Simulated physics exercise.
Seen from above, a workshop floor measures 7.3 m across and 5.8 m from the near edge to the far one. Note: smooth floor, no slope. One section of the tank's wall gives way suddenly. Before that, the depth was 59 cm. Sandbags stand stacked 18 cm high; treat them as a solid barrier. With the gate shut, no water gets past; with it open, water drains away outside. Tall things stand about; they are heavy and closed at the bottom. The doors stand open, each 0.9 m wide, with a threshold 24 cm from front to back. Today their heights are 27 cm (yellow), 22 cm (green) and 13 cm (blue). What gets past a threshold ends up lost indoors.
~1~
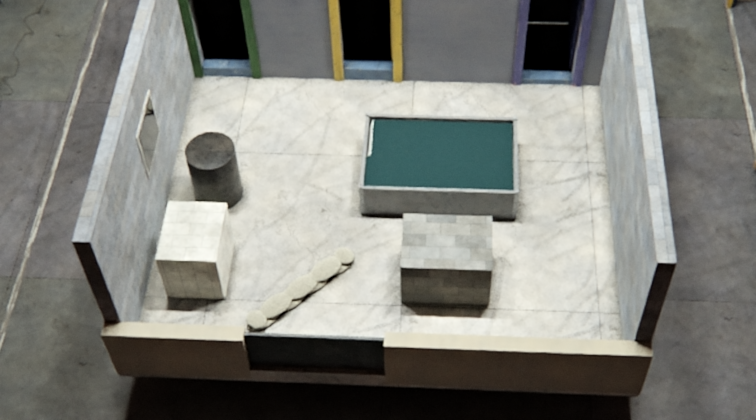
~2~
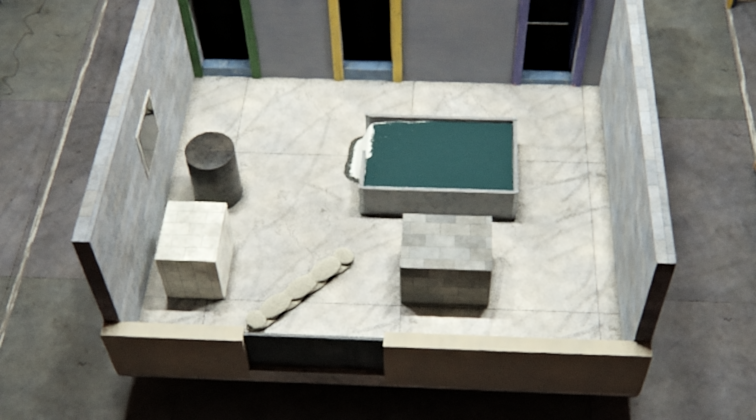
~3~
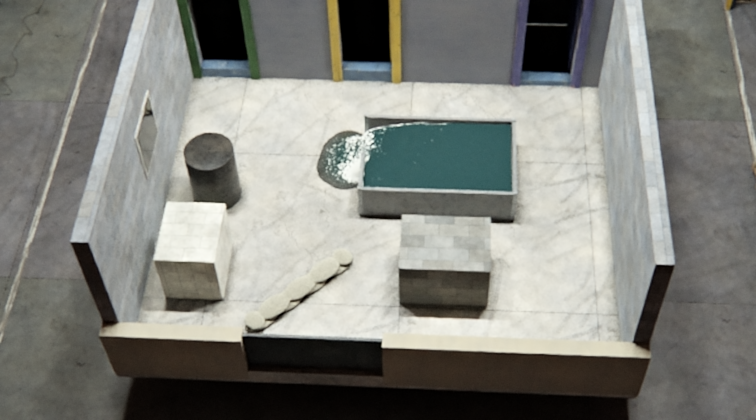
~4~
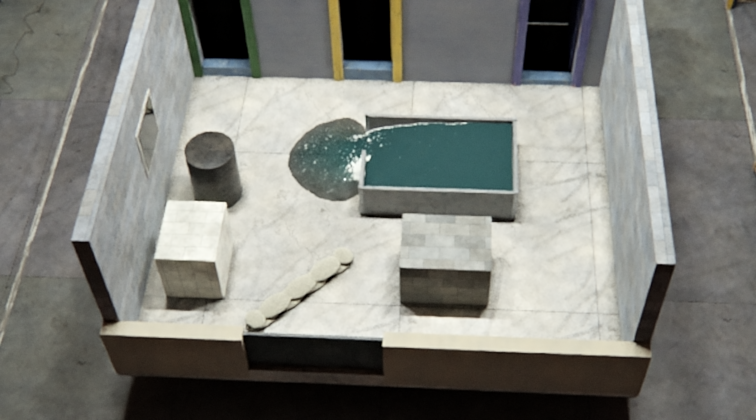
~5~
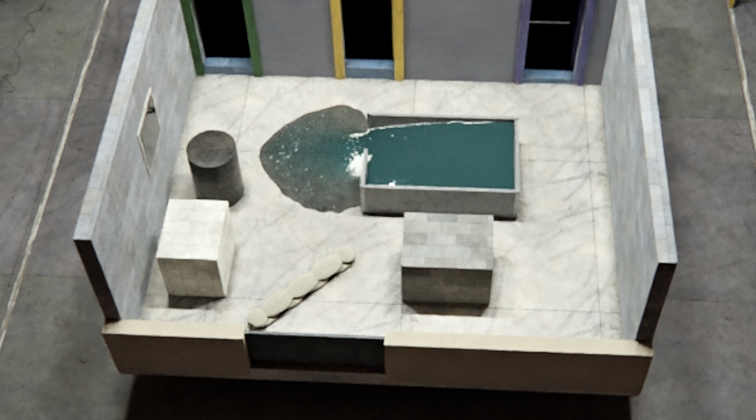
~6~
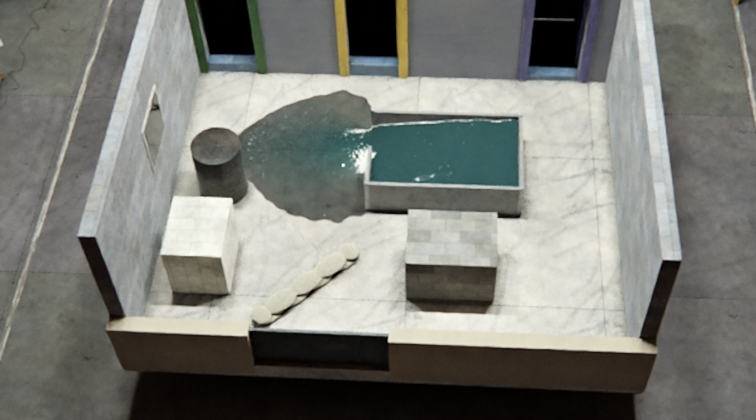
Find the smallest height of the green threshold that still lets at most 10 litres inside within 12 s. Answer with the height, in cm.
The smallest height is roughly 22.5 cm.
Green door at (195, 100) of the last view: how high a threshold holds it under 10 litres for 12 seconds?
Roughly 24 cm.
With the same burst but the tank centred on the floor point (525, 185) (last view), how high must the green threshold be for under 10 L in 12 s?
About 18 centimetres.
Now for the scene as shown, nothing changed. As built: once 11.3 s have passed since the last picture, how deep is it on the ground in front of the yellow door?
Roughly 6.0 cm deep.
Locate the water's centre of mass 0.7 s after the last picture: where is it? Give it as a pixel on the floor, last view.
(400, 166) or so.
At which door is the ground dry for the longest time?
Last: Blue.
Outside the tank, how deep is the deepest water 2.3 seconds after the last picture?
About 28 cm at most.
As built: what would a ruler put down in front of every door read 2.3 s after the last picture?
Yellow door: 2 cm; green door: 26 cm; blue door: 0 cm.
Then, 0.7 s after the last picture water covers 25 % of the floor, deepest (30 cm) near (362, 153); it has not reached the green door.
Then, 2.3 s after the last picture water covers 35 % of the floor, deepest (28 cm) near (194, 101); 26 cm at the green door, 6 litres in over its 22 cm threshold.
Then, 11.3 s after the last picture water covers 95 % of the floor, deepest (10 cm) near (141, 336); 8 cm at the green door, 10 litres in over its 22 cm threshold.
At the green door as built, the water peaked near 27 cm, 2.1 s after the last picture.
Run again over the same 12 s with other heights there, 25 litres in over 18 cm, 1 litre over 28.5 cm. The limit of 10 litres is kept from about 22.5 cm up.
